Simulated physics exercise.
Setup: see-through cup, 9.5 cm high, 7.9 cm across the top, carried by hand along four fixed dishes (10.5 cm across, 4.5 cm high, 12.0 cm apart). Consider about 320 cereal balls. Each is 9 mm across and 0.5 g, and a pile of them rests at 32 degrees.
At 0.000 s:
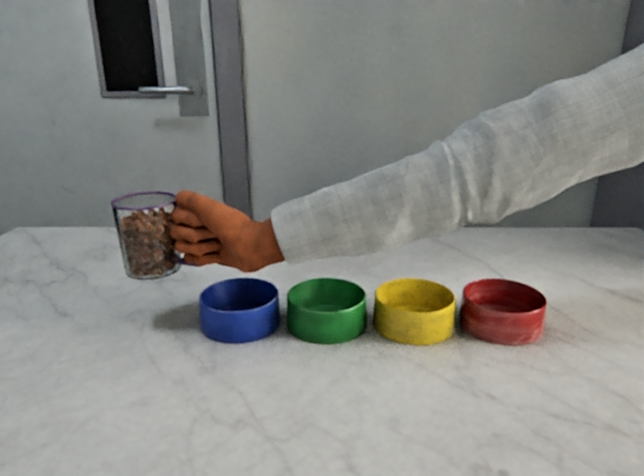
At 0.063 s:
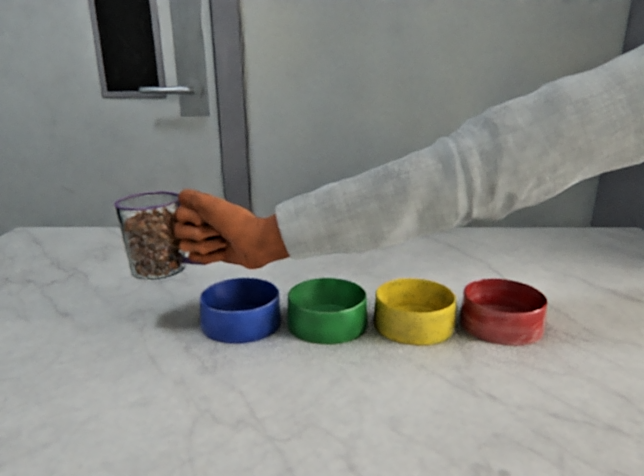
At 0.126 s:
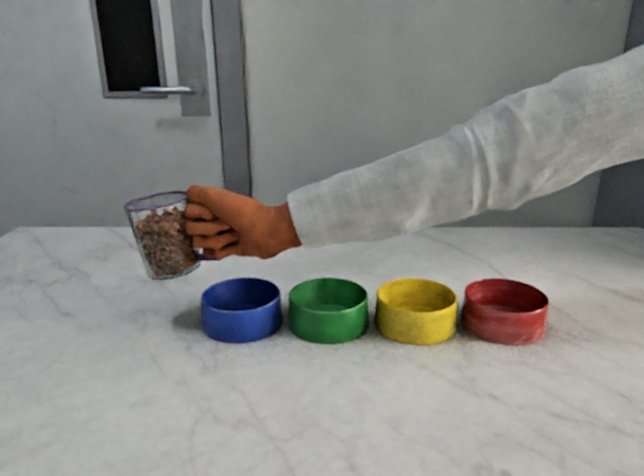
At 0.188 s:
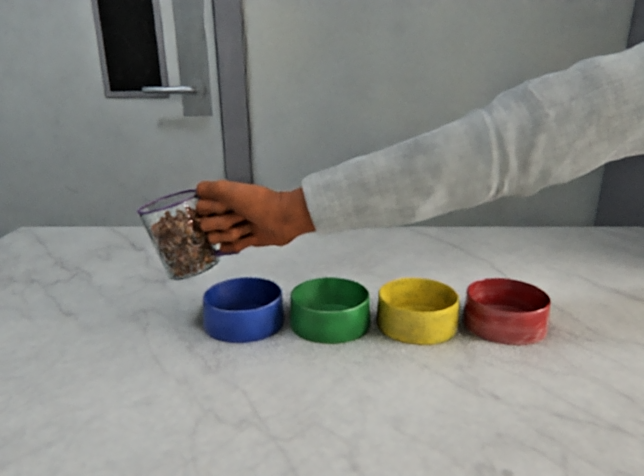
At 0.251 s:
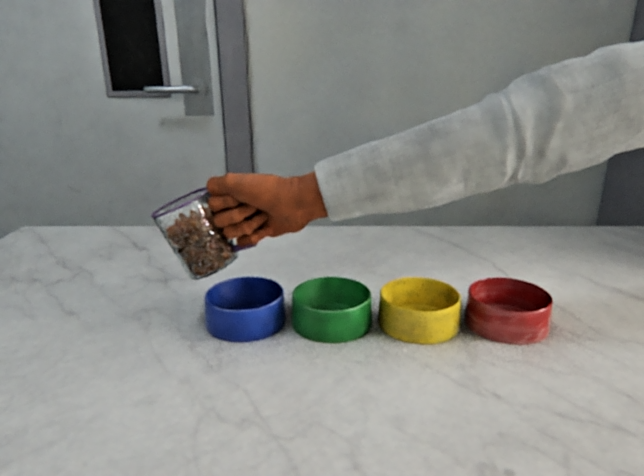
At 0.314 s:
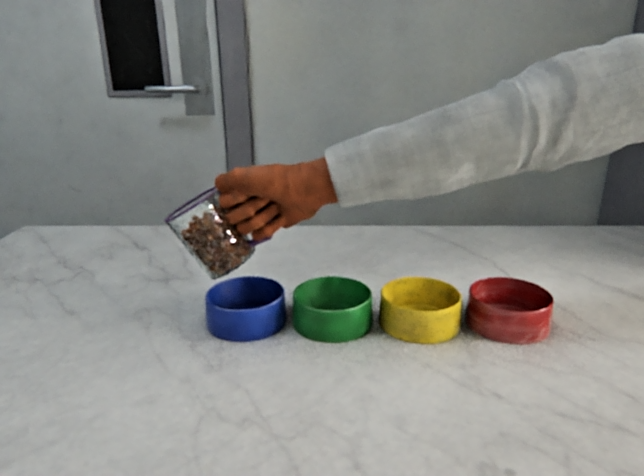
In this clip, a hand holding a clear cup of brown cereal balls moves right above a pale marble surface, gradually tilting the cup leftward near a row of blue, green, yellow and red dishes.
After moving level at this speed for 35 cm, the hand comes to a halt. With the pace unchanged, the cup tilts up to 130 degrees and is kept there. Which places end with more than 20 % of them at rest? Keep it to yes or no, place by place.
Place by place: Red dish no, blue dish no, green dish yes, yellow dish yes, counter yes.
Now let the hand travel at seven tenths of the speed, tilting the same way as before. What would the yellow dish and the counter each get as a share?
In that case: Yellow 0, and counter 20.
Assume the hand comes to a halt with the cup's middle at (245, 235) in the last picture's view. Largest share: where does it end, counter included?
The largest share goes to blue.
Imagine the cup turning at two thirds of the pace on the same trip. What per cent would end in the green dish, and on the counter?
The green dish would get 20 and the counter 50.
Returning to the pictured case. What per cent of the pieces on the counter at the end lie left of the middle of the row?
Share: About 60 in a hundred.
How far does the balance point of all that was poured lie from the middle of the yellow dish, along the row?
Mean position: Around 6 cm toward smaller x from the centre.
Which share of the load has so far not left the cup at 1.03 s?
I'd put it at roughly 85 per cent.
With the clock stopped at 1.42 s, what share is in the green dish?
Estimate: Near 35 %.
After 0.74 s, tilt 80 degrees; cup holds 100 %.
After 1.03 s, tilt 114 degrees; cup holds 85 %, green 10 %.
Then, at 1.42 s, tilt 130 degrees; cup holds 5 %, green 35 %, yellow 35 %.
In the end, at 2.0 s, red 0 %, blue 0 %, green 35 %, yellow 35 %, counter 30 %.
